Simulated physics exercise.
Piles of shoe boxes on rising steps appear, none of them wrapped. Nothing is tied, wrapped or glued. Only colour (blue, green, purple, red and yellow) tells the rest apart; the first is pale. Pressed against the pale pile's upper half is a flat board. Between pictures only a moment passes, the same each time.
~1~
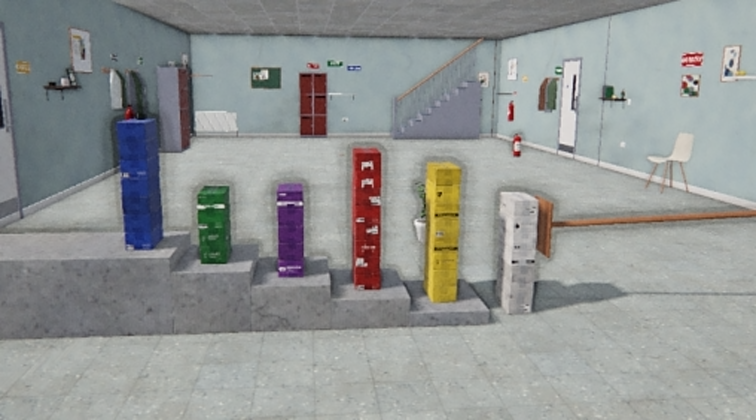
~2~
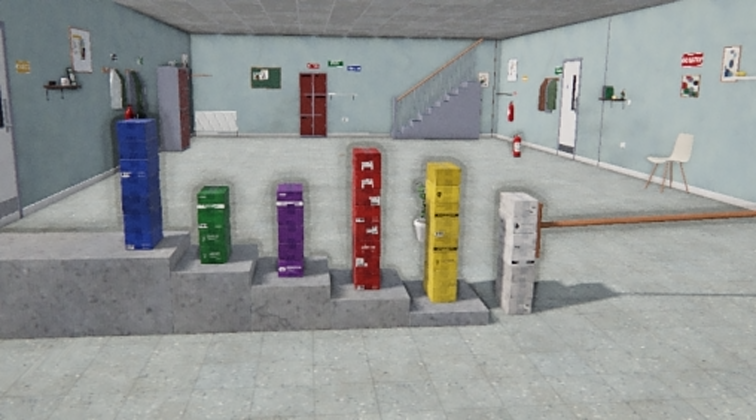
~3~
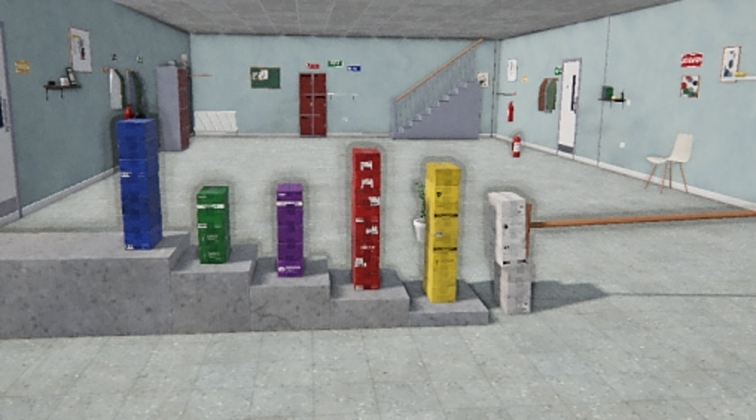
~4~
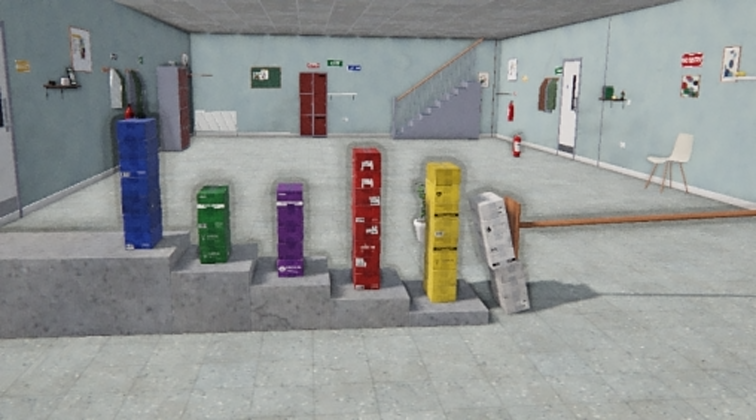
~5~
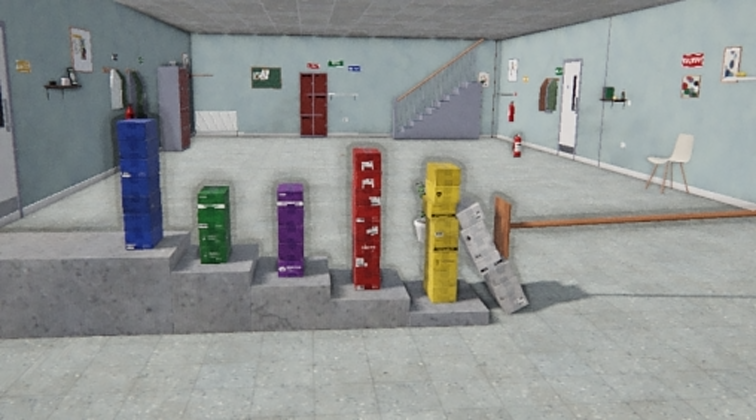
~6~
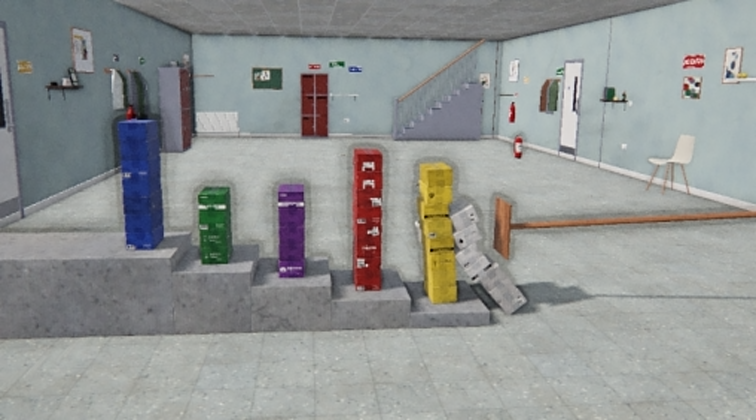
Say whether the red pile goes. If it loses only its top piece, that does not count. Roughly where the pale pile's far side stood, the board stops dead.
The pile tumbles.
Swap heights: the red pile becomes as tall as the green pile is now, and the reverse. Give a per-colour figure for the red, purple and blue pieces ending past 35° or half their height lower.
Per pile: Red 3; purple 4; blue 0.
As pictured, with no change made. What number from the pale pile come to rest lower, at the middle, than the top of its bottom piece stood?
Total: 1.
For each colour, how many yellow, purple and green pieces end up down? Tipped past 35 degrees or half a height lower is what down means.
Count per pile - yellow: 8; purple: 4; green: 3.
Just after the last frame, 7 of the pale pile down; none of the 8 red boxes down (0 of 32 in all colours); top red box moved a little; top yellow box tilted clearly, half its height lower.
A moment on, 7 of the pale pile down; 8 of the 8 red boxes down (16 of 32 in all colours); top red box tilted a little, about its own height lower; top yellow box tilted well over, some three heights lower.
When it is over, 7 of the pale pile down; 8 of the 8 red boxes down (23 of 32 in all colours); top red box tilted steeply, some three heights lower; top purple box tilted steeply, some two heights lower. In pixels of the last frame, middles, top red box near (223, 213), top purple box near (209, 224).
